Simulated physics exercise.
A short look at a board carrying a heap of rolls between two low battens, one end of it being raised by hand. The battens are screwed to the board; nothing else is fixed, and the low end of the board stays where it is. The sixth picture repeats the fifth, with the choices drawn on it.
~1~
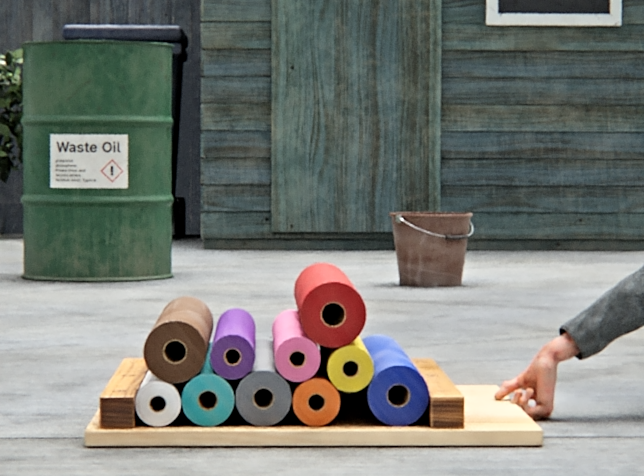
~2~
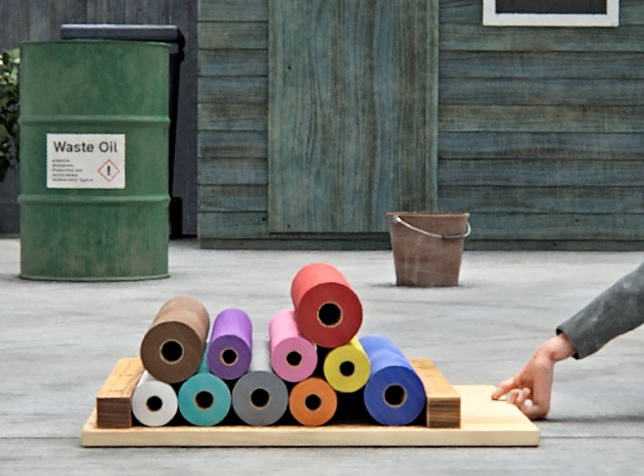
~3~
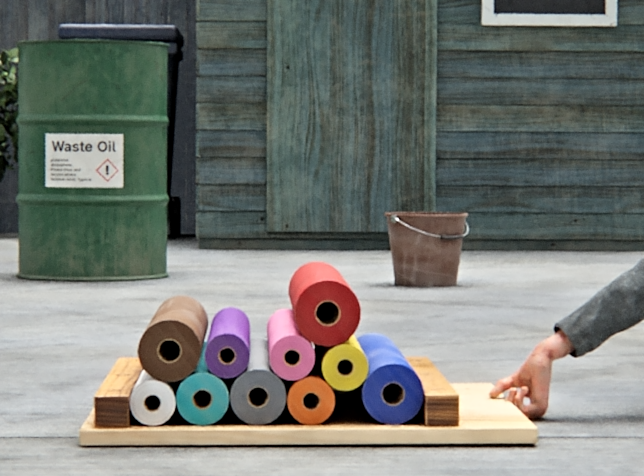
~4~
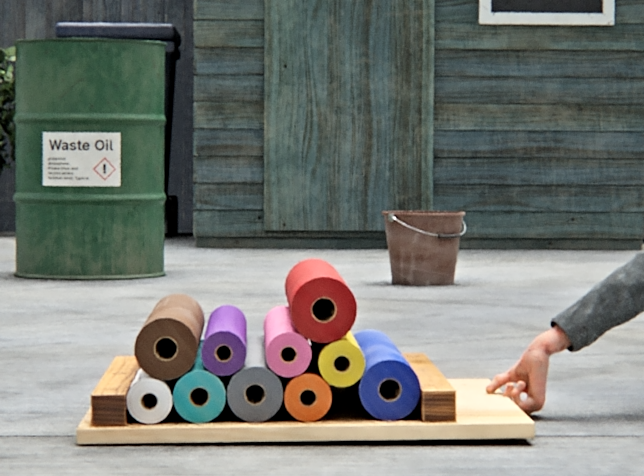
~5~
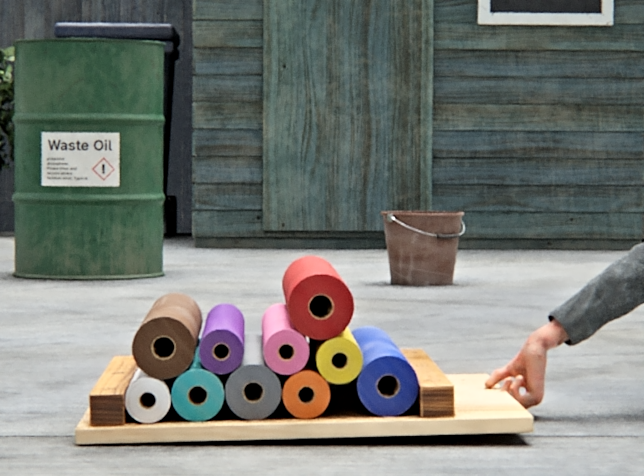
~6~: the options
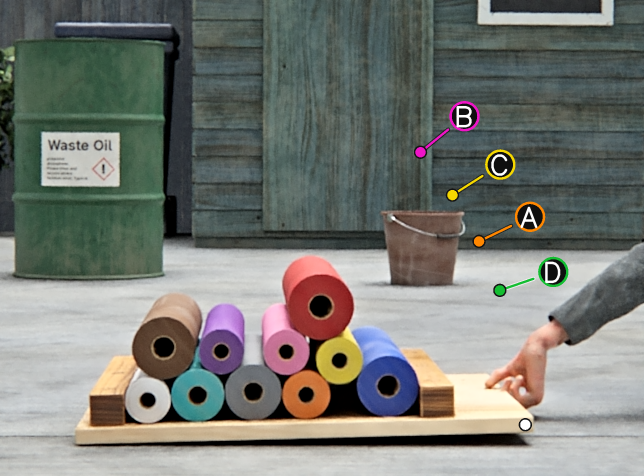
A hand in a grey sleeve reaches in from the right to the end of a pale board on a grey floor, seen from the front before a weathered green wooden wall. Between two low wooden battens lie white, turquoise, grey, orange and blue rolls, with brown, purple, pink, yellow and red above, a green drum and brown bucket behind. The fingers raise the board's right end slightly while the view shifts marginally.
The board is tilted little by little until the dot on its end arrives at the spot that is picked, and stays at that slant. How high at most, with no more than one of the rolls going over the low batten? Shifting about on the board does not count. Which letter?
Up to A.
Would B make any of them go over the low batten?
Yes.
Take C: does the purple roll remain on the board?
The purple roll: No.
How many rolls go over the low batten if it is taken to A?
It comes to one.
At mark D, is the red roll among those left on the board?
The red roll: Yes.
On the marked copy, A at (479, 242); B at (421, 152); C at (453, 195); D at (500, 290); the white dot at (525, 425).
Following A. Soon after the start, board at 16°.
Later, board at 26°.
In the end, board at 26°, one over the low batten (brown).
As for the rest, B five over the low batten; C two over the low batten (brown, purple); D one over the low batten (brown).
